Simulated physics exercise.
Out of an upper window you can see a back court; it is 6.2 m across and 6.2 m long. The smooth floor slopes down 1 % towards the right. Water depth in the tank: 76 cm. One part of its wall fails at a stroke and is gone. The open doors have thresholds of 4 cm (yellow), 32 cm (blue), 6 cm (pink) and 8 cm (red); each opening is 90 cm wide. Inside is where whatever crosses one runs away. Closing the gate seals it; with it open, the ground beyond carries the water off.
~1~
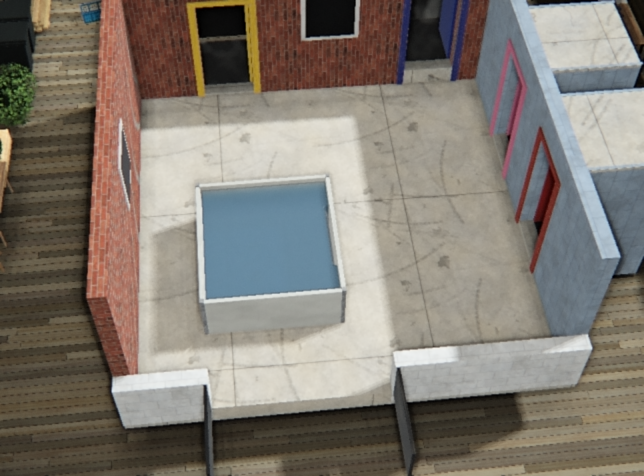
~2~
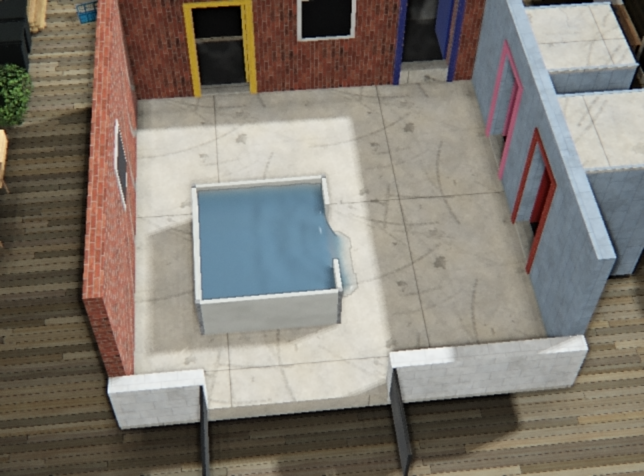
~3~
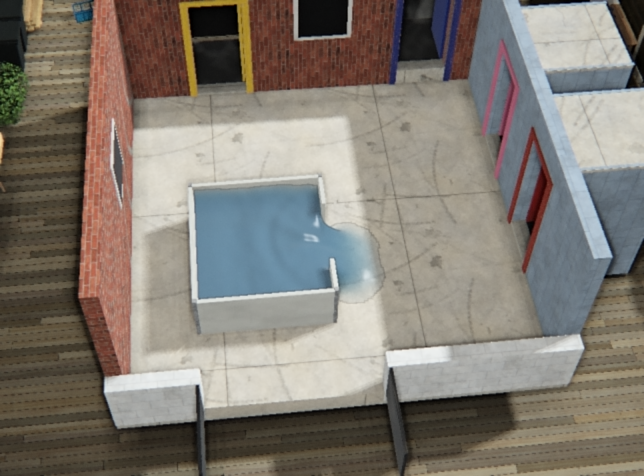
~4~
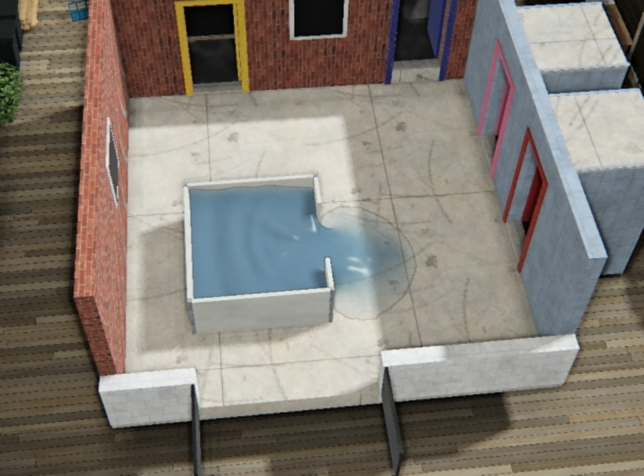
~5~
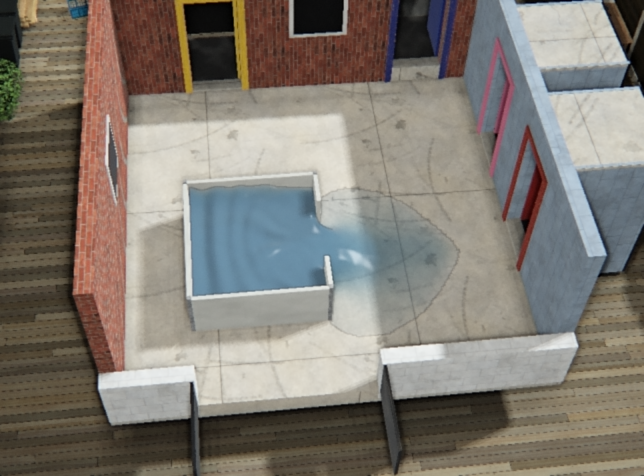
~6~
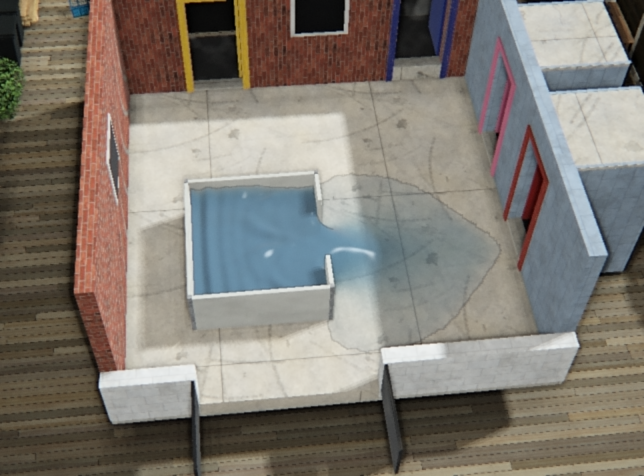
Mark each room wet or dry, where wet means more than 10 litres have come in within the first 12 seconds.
Yellow door - dry, blue door - dry, pink door - wet, red door - wet.
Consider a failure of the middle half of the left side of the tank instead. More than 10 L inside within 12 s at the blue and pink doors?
Here's how it goes: Blue falls short, pink exceeds it.
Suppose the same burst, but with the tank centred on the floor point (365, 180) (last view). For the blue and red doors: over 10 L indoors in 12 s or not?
Then: Blue below, red past it.
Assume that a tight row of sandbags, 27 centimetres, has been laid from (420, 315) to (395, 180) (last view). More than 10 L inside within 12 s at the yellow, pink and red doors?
With that change: Yellow exceeds it, pink exceeds it, red exceeds it.
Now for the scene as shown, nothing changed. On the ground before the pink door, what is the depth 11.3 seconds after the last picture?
Depth: Approx. 8.5 cm.
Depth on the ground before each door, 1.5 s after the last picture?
Door by door, in cm: Yellow reads 0, blue reads 0, pink reads 17, red reads 18.
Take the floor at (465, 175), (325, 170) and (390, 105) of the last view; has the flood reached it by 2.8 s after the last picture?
In turn: Wet, dry, flooded.
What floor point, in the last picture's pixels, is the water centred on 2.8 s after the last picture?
Centre: Roughly (361, 250) px.
Then, 0.7 s after the last picture water covers 35 % of the floor and is deepest (41 cm) near (333, 258); yellow door not reached, blue door not reached, pink door 6 cm at the sill, 0 L in, red door 5 cm at the sill, 65 L in.
Then, 1.5 s after the last picture water covers 40 % of the floor and is deepest (40 cm) near (531, 320); yellow door not reached, blue door not reached, pink door 17 cm at the sill, 29 L in, red door 18 cm at the sill, 197 L in.
Then, 2.8 s after the last picture water covers 45 % of the floor and is deepest (24 cm) near (333, 258); yellow door not reached, blue door 16 cm at the sill, 0 L in, pink door 11 cm at the sill, 76 L in, red door 22 cm at the sill, 353 L in.
Then, 6.3 s after the last picture water covers 90 % of the floor and is deepest (17 cm) near (517, 272); yellow door 4 cm at the sill, 0 L in, blue door 13 cm at the sill, 0 L in, pink door 8 cm at the sill, 115 L in, red door 15 cm at the sill, 544 L in.
Then, 11.3 s after the last picture water covers 100 % of the floor and is deepest (11 cm) near (509, 245); yellow door 5 cm at the sill, 1 L in, blue door 9 cm at the sill, 0 L in, pink door 8 cm at the sill, 134 L in, red door 10 cm at the sill, 607 L in.
